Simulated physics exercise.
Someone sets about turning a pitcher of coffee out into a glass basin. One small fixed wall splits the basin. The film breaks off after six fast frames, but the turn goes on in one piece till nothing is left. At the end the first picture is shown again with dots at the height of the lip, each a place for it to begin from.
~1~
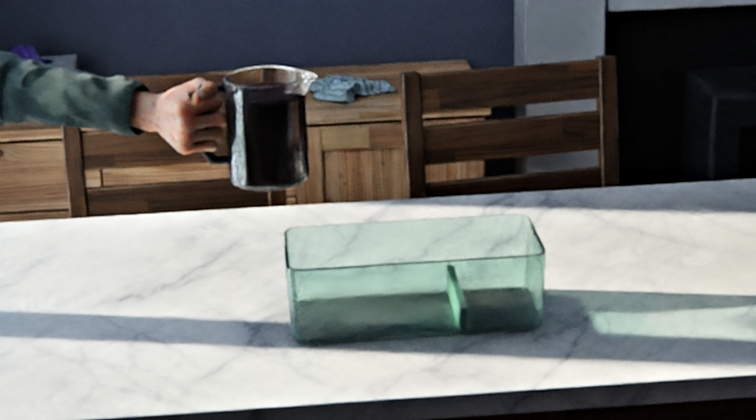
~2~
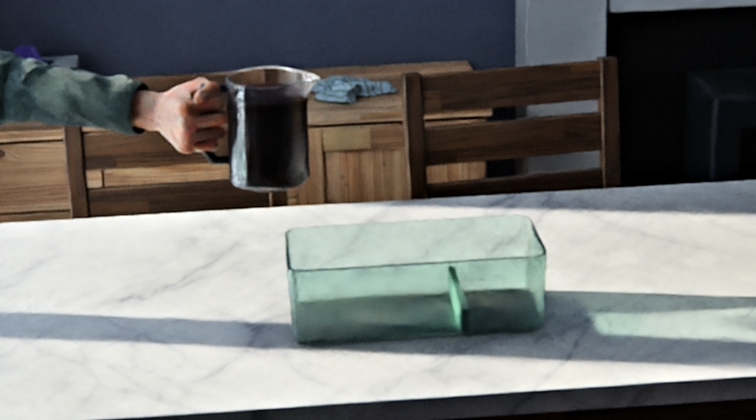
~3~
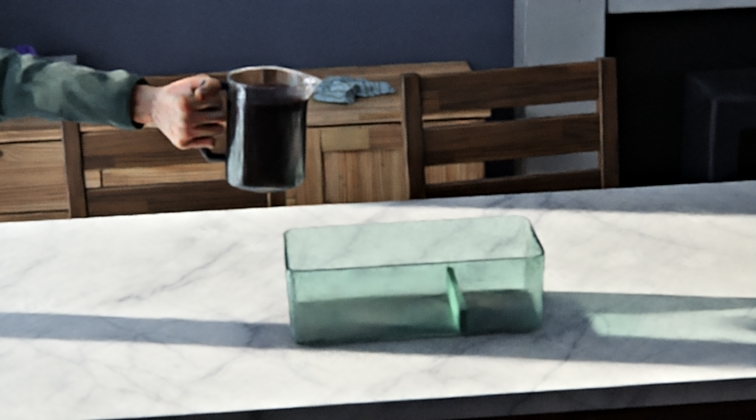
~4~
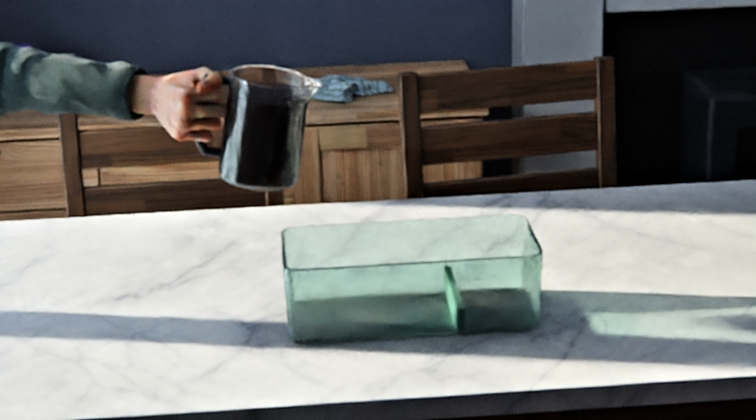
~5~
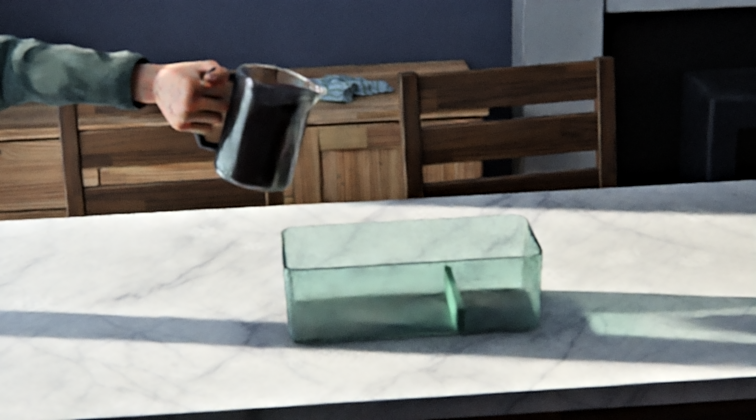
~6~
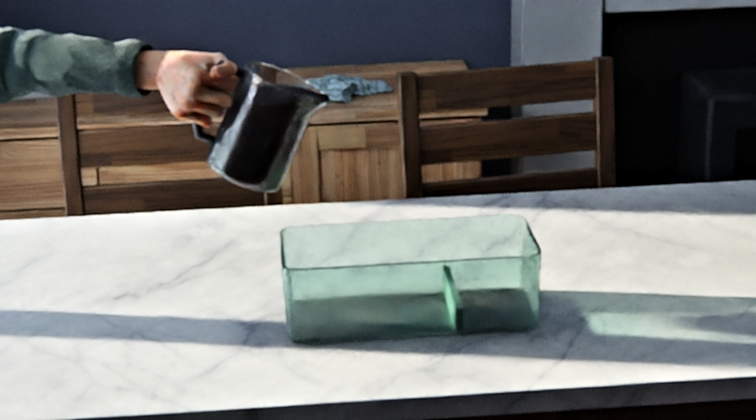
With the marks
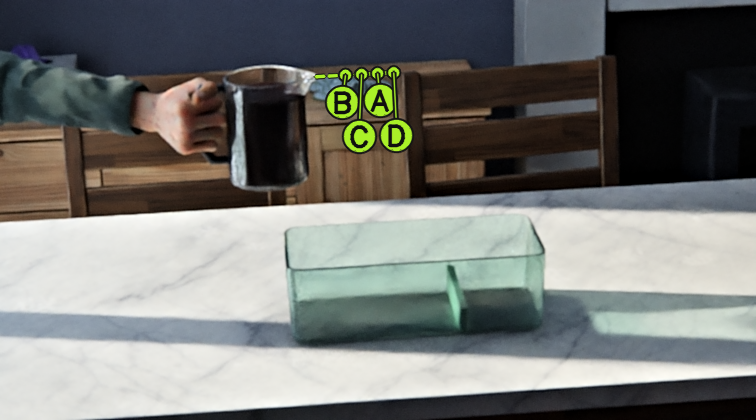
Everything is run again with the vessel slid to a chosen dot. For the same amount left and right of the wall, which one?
The answer is dot A.
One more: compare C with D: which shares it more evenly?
Here it is dot D.
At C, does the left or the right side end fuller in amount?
The left side.
In lime, A at (377, 73); B at (345, 75); C at (361, 74); D at (393, 72).
For dot A, about 45 % ends left of the wall and 53 % right of it.
For dot B, about 89 % ends left of the wall and 6 % right of it; 4 % is lost outside.
For dot C, about 80 % ends left of the wall and 15 % right of it; 5 % is lost outside.
For dot D, about 37 % ends left of the wall and 60 % right of it; 3 % is lost outside.
